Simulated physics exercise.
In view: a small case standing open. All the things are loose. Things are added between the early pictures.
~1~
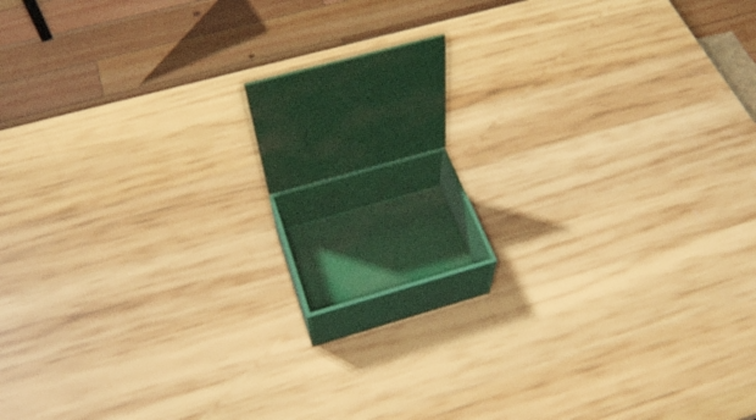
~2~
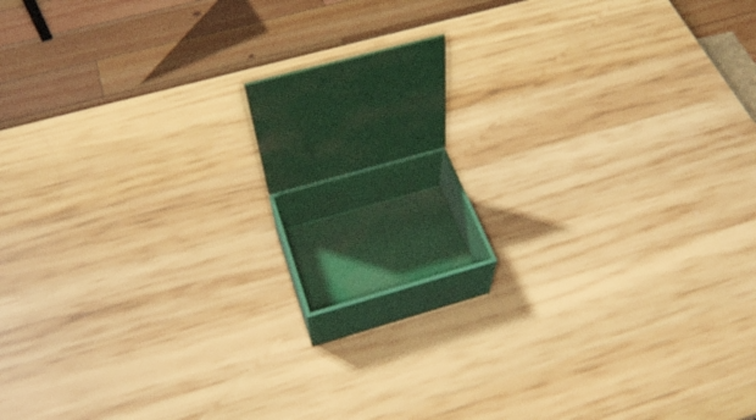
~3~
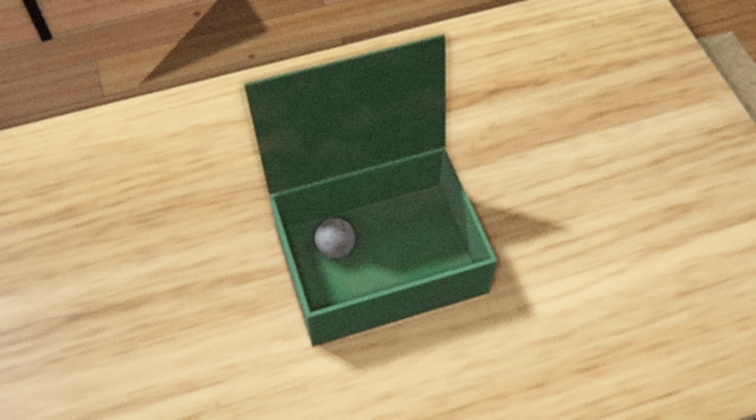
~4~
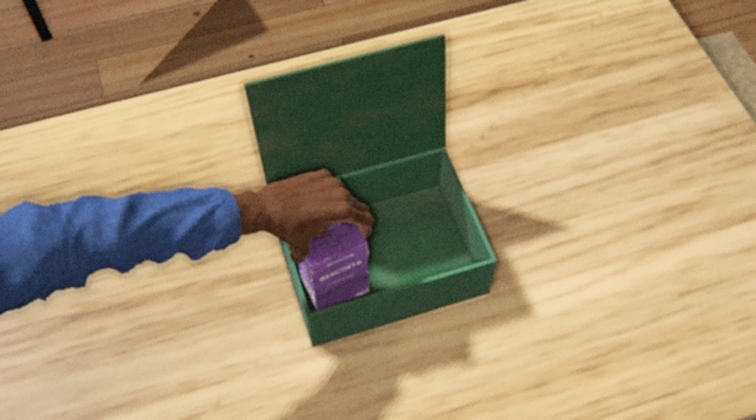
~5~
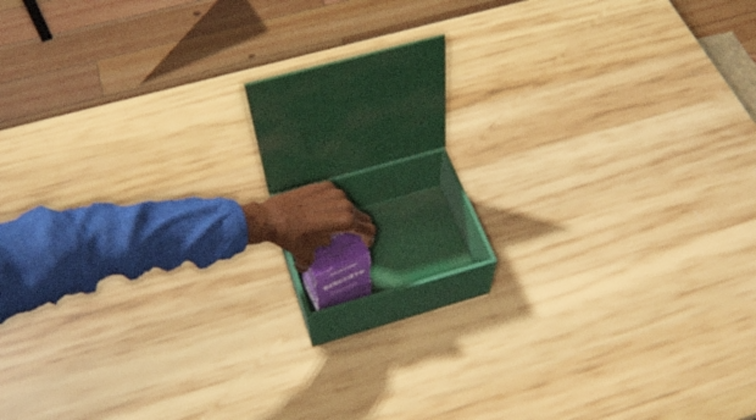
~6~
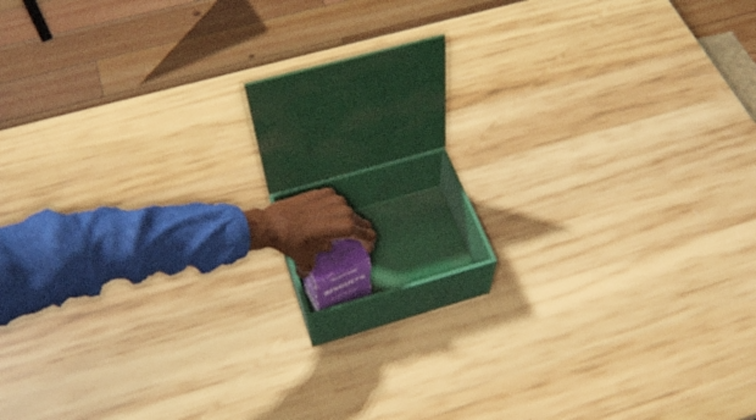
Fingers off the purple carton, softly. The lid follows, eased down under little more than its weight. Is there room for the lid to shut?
The lid is held up.
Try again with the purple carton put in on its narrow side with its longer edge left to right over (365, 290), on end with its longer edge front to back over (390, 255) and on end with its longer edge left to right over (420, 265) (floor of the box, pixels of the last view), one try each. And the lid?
In the first case it closes; in the second case it stays ajar; in the third case it is held up.
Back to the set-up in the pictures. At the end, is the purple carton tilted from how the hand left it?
The purple carton keeps its pose.
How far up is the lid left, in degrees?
Some 25° above the rim.
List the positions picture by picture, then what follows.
In the first frame, the last thing is not in view yet.
In the second frame, the last thing is not in view yet.
In the third frame, the last thing is not in view yet; grey ball (335, 238).
In the fourth frame, on its way; purple carton (332, 261).
In the fifth frame, on its way; purple carton (335, 270).
In the sixth frame, in place under the hand; purple carton (336, 276).
Then, 1.30 s after the last picture, lid 78° above the rim.
Then, 1.80 s after the last picture, lid 44° above the rim.
At rest, lid 24° above the rim; both in place. Seen from the same camera at the end, purple carton near (336, 276).
